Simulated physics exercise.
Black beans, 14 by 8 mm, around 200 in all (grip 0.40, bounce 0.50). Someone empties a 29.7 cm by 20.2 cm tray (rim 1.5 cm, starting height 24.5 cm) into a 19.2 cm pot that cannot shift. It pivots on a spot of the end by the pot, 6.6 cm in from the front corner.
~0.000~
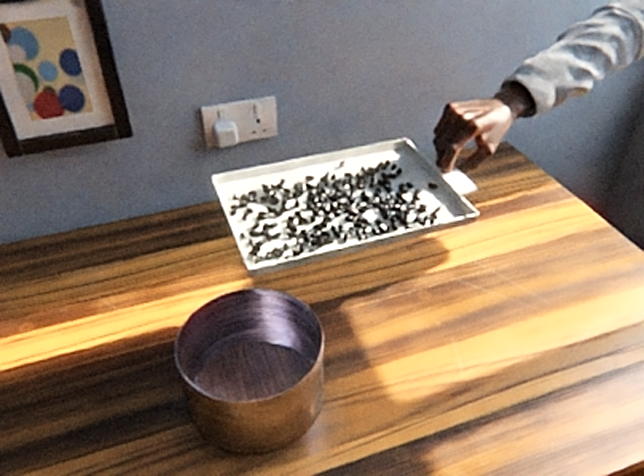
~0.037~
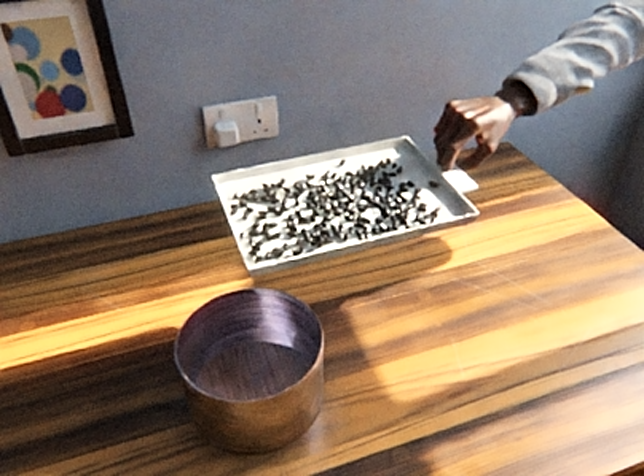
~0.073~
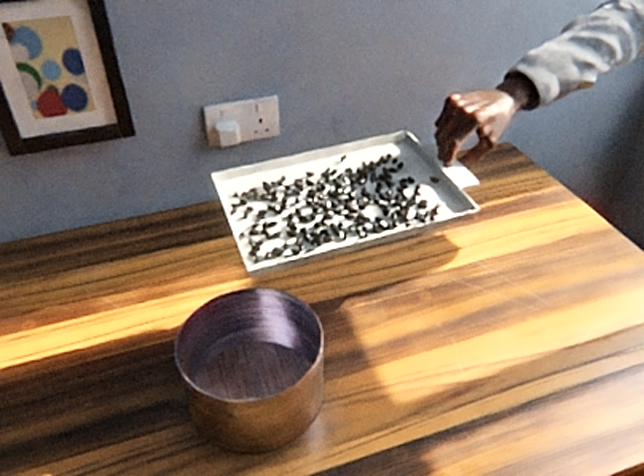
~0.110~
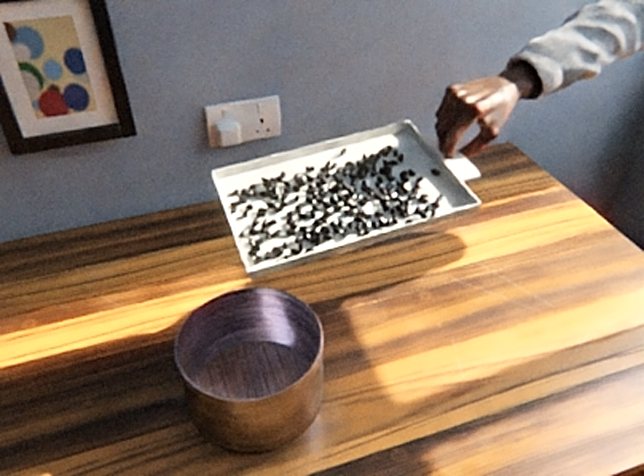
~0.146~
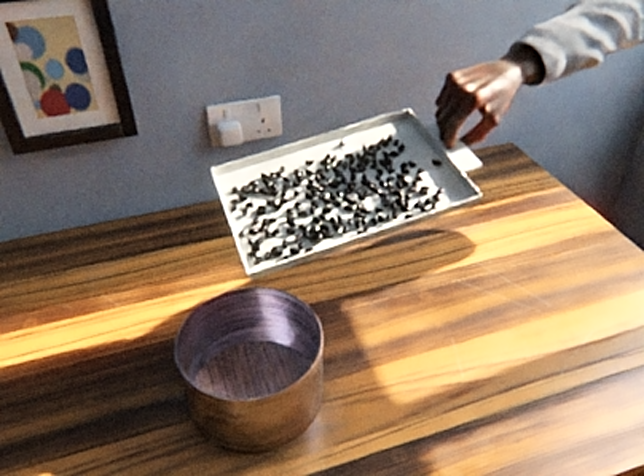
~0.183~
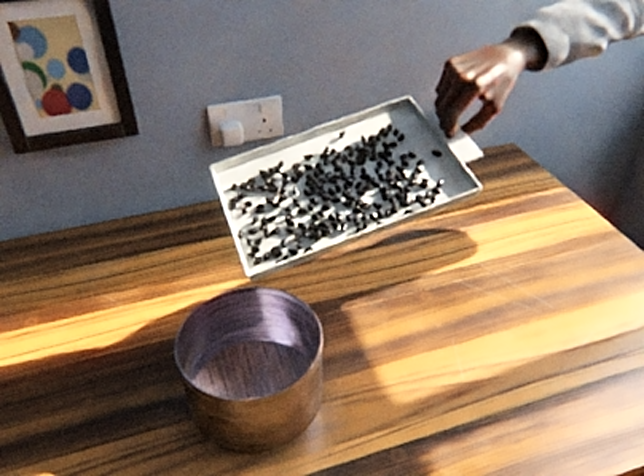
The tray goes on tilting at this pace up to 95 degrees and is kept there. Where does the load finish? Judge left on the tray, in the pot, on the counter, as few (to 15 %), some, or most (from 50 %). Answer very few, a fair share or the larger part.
Tray: Very few, pot: The larger part, counter: Very few.
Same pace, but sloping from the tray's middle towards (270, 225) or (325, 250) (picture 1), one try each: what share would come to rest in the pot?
Some 60 and 75 per cent.
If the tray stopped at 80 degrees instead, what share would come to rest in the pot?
It would be near 95 per cent.
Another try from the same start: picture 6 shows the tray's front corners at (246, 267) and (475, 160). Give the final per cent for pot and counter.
Pot 35, counter 65.
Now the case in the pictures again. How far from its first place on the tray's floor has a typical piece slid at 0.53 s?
Roughly 6 cm.
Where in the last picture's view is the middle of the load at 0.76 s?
Near (243, 282).
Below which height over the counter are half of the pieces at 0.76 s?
About 22 cm.
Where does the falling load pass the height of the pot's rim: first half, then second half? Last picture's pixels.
At about (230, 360), then at (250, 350).
After 0.53 s, tilt 54 degrees; the tray holds 100 %, the pot 0 %.
Then, at 0.76 s, tilt 80 degrees; the tray holds 55 %, the pot 10 %.
After 1.10 s, tilt 95 degrees; the tray holds 5 %, the pot 95 %.
In the end, at 1.9 s, tray 0 %, pot 100 %, counter 0 %.
